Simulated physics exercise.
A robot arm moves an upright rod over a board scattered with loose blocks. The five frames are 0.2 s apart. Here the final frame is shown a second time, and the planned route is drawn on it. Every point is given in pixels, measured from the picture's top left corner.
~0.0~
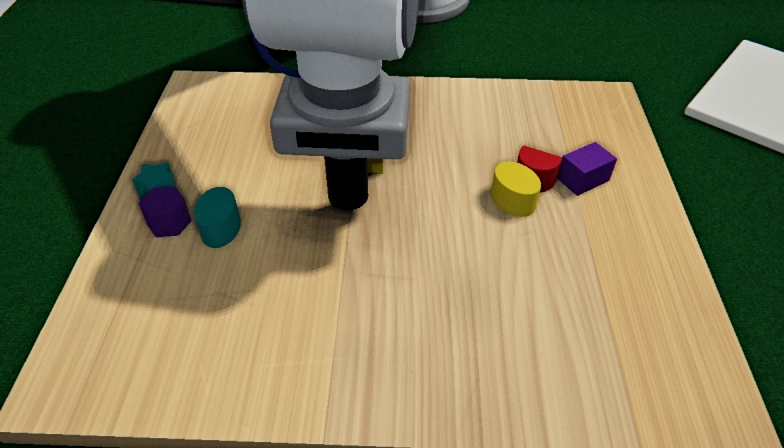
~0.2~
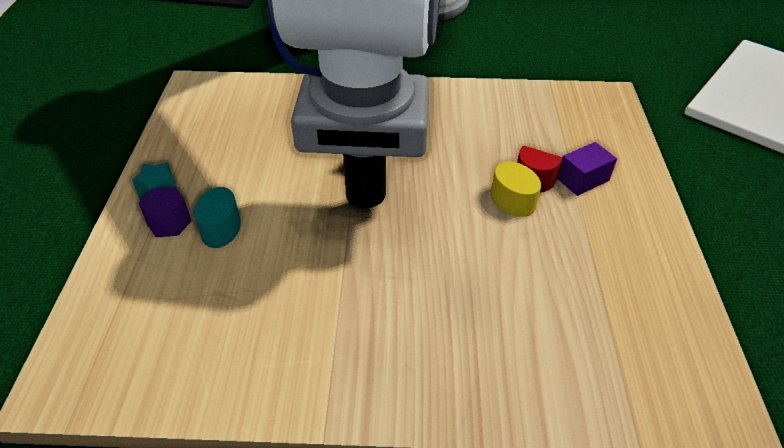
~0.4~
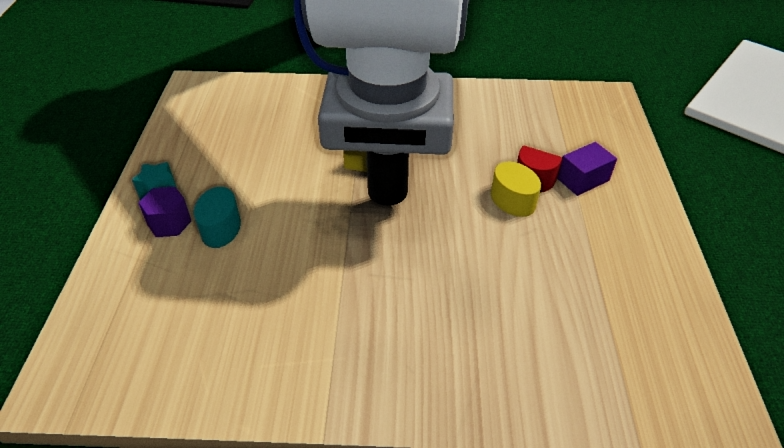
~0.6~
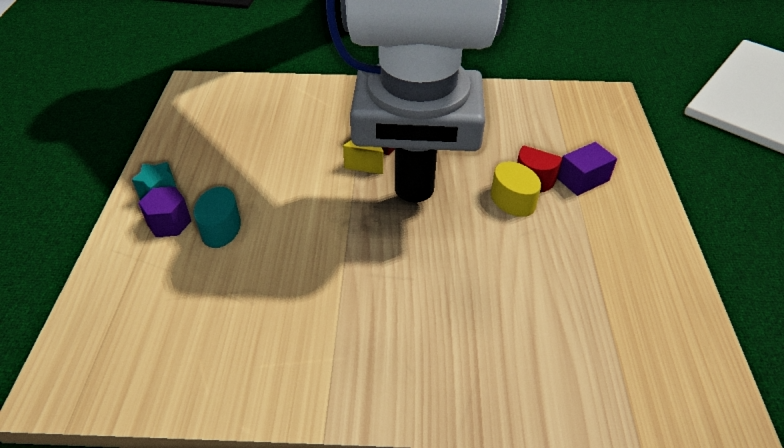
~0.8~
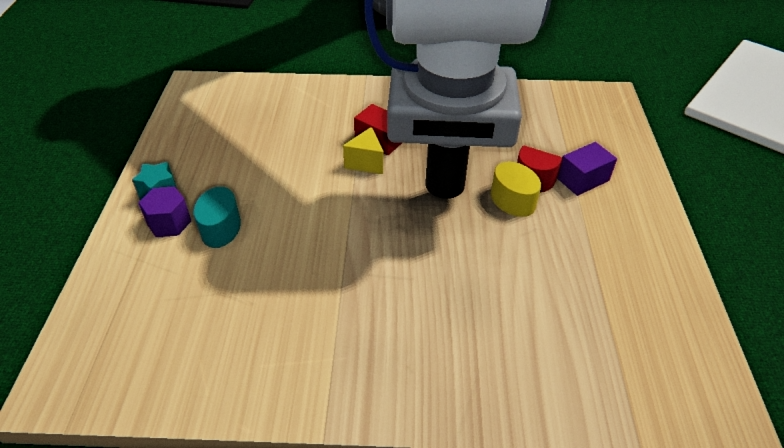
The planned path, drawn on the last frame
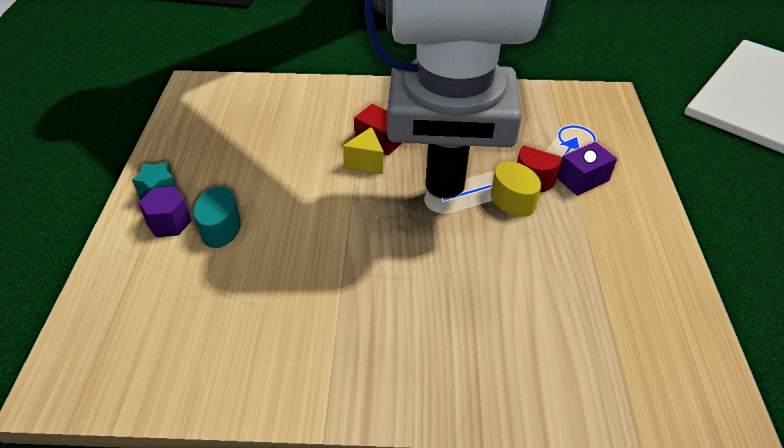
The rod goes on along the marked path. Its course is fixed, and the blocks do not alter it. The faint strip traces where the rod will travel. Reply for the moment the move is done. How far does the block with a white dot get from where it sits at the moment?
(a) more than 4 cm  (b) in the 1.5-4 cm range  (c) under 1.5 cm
Answer: A.
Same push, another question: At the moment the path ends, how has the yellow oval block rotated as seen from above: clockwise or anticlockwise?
Rotates clockwise.
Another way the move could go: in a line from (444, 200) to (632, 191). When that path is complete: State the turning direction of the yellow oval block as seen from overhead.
My prediction: CW.
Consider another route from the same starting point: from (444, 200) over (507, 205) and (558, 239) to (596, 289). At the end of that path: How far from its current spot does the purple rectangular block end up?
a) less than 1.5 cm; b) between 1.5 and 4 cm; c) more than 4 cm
That would be a.
The drawn path runs from (444, 200) through (499, 184) and (550, 167) to (577, 137); the dot is on the purple rectangular block.
The first path, step by step. One third of the way, rod (502, 169); yellow oval block (539, 179), turned 40° clockwise; red half-round block (557, 155), turned 50° anticlockwise; purple rectangular block (598, 152), turned 35° clockwise.
Two thirds of the way, rod (554, 152); yellow oval block (546, 181), turned 55° clockwise; red half-round block (598, 151), turned 25° anticlockwise; purple rectangular block (642, 154), turned 35° clockwise.
At the end, rod (581, 123); yellow three-sided block not moved; yellow oval block (546, 181), turned 55° clockwise; red half-round block (612, 140); purple rectangular block (657, 156), turned 55° clockwise.
